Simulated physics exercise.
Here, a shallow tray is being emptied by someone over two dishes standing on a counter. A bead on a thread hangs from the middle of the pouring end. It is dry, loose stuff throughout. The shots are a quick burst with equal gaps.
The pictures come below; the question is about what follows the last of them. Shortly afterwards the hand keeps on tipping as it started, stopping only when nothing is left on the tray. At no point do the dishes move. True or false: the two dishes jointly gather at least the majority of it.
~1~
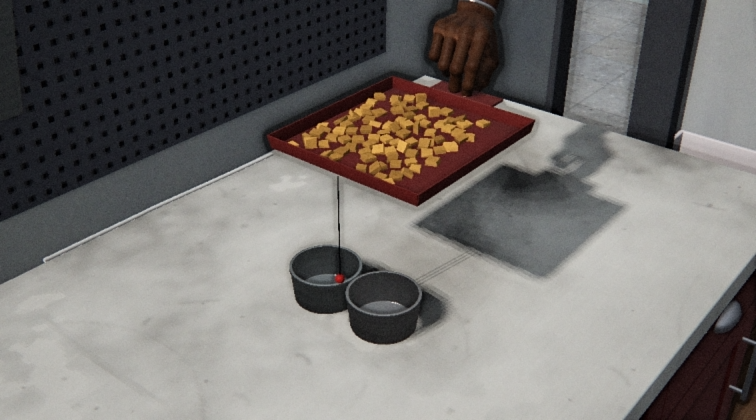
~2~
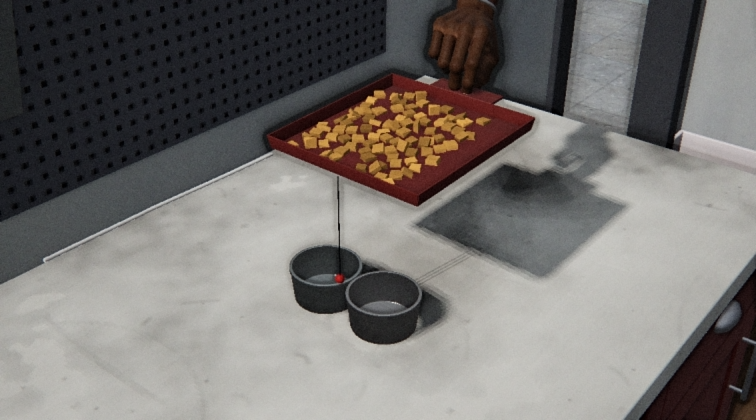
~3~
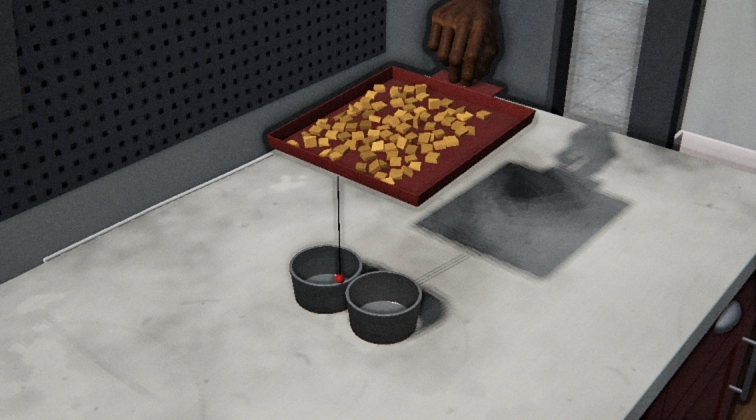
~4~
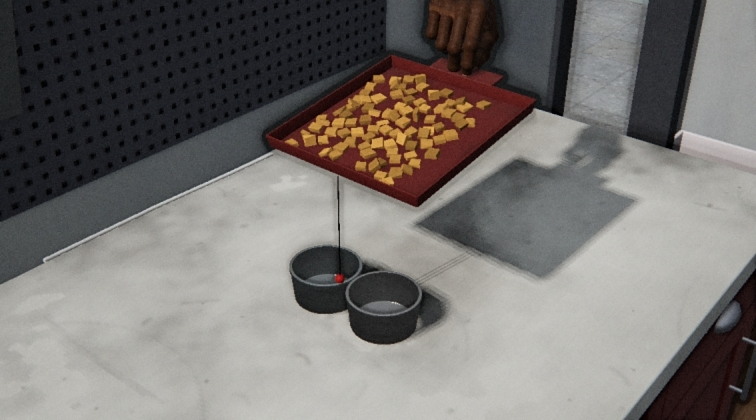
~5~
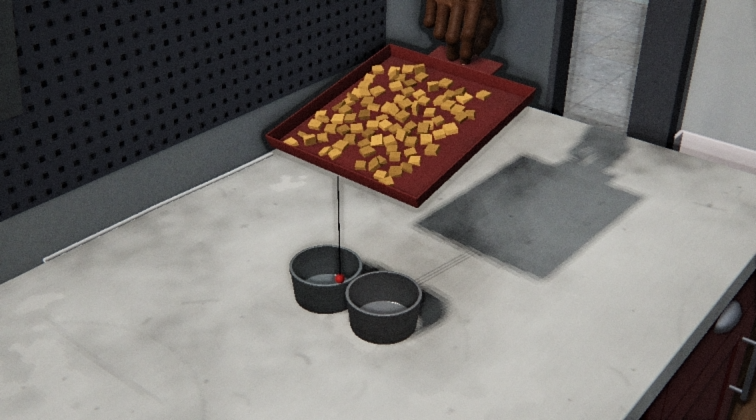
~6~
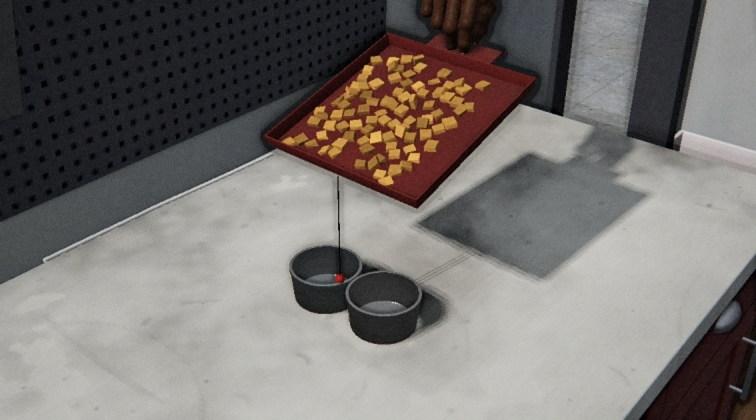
False, they gather a minority.
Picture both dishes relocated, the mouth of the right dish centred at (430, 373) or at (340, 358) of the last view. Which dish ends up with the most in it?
In the first try it's the one on the left, and in the second it's the one on the left.
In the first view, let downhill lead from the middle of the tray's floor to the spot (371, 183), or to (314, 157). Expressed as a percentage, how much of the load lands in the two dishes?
Shares: 0 %, then 20 %.
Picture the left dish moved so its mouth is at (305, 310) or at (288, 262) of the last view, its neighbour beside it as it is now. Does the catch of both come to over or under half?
Try 1: In excess of half; try 2: Not up to half.
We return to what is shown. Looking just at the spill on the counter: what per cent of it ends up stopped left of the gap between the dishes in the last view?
I reckon around 80 per cent.
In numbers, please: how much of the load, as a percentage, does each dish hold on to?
Left dish: Roughly 0 per cent; right dish: Roughly 0 per cent.
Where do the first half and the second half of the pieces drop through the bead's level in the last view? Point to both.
Close to (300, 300), then close to (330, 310).
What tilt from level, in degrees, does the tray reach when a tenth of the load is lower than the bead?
At some 110 degrees.
Just after the last frame, tray tipped steeply; almost all on the tray; just a few in the air.
A moment on, tray tipped right over; almost all on the tray; about a tenth outside both; just a few in the air.
Further on, tray tipped past a quarter turn; just a few in the right dish; almost all outside both.
When it is over, tray tipped past a quarter turn; just a few in the right dish; not one in the left dish; almost all outside both.
